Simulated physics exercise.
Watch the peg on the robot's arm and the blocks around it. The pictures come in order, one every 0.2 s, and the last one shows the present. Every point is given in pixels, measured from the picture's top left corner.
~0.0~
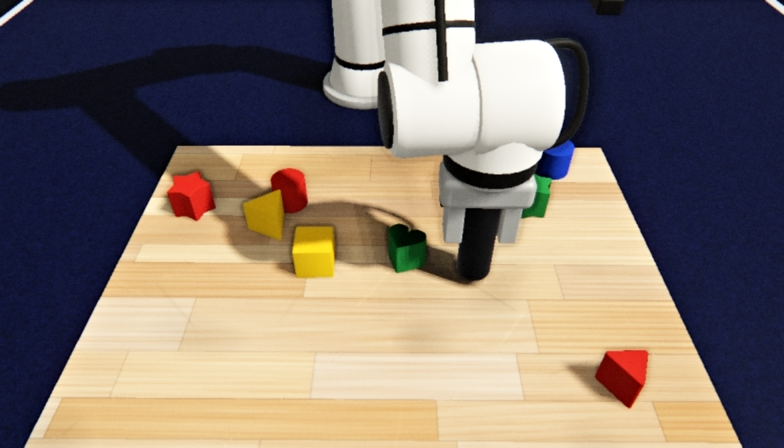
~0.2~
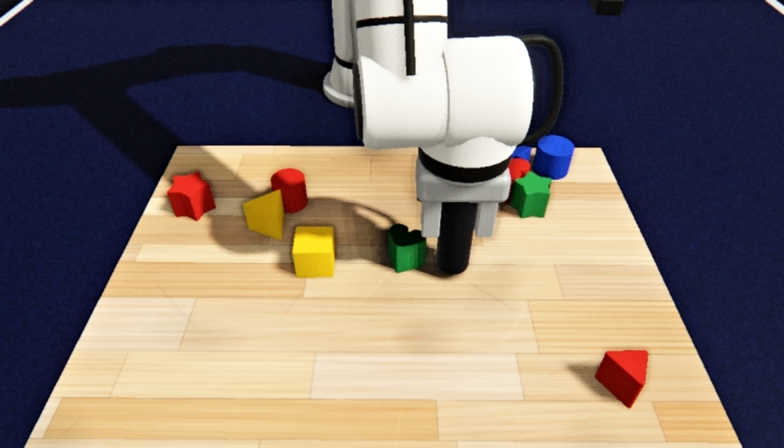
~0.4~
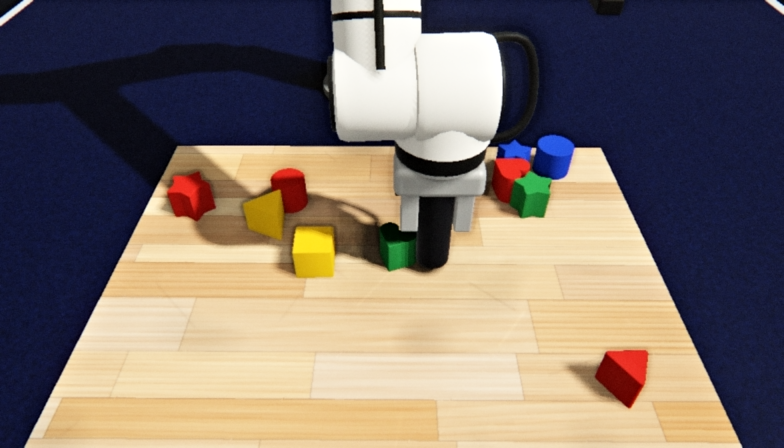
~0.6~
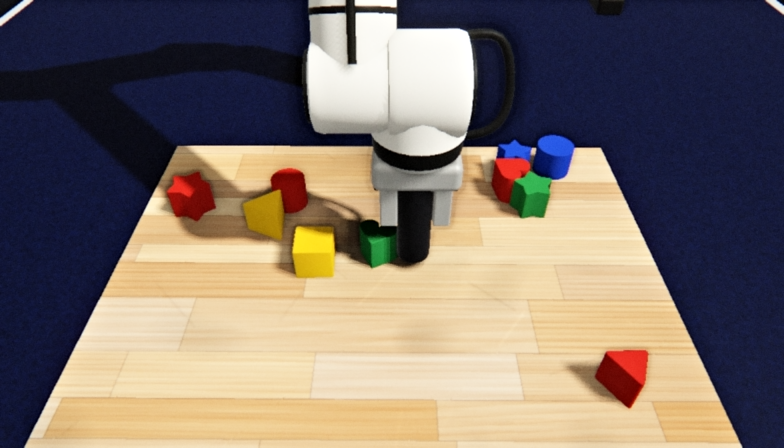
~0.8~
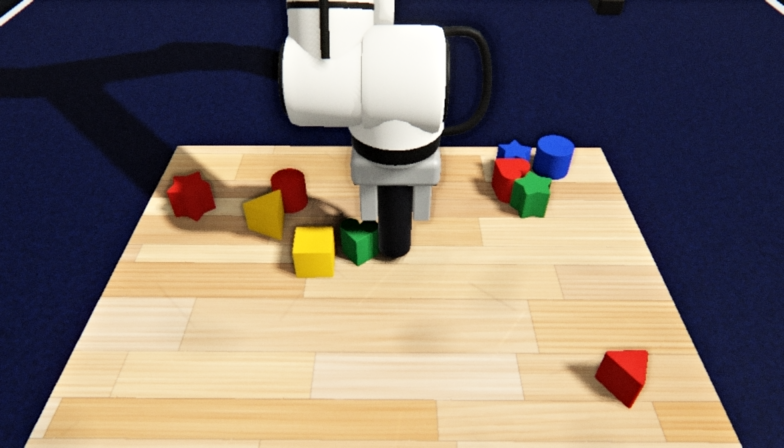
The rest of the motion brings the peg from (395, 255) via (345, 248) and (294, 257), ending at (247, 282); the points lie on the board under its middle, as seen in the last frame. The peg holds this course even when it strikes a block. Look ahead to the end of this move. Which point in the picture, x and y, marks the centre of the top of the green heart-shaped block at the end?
Its top face will be centred at roughly (293, 209).
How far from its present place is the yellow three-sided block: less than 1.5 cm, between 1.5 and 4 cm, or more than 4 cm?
Moves under 1.5 cm.
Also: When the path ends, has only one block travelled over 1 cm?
Short answer: No.
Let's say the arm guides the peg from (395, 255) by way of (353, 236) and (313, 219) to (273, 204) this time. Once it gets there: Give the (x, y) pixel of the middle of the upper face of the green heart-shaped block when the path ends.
The point I'd pick in the picture is (293, 212).
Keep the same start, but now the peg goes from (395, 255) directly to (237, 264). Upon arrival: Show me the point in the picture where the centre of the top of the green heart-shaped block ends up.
I expect it at (313, 212).
On the path given first. One third of the way, peg at (343, 241); yellow square block at (299, 239), turned 50° anticlockwise; green heart-shaped block at (313, 216), turned 20° anticlockwise.
Two thirds of the way, peg at (292, 250); yellow square block at (269, 255), turned 70° anticlockwise; green heart-shaped block at (293, 209), turned 15° clockwise.
At the end, peg at (245, 274); yellow three-sided block still; yellow square block at (243, 284), turned 105° anticlockwise; green heart-shaped block at (293, 209), turned 15° clockwise.
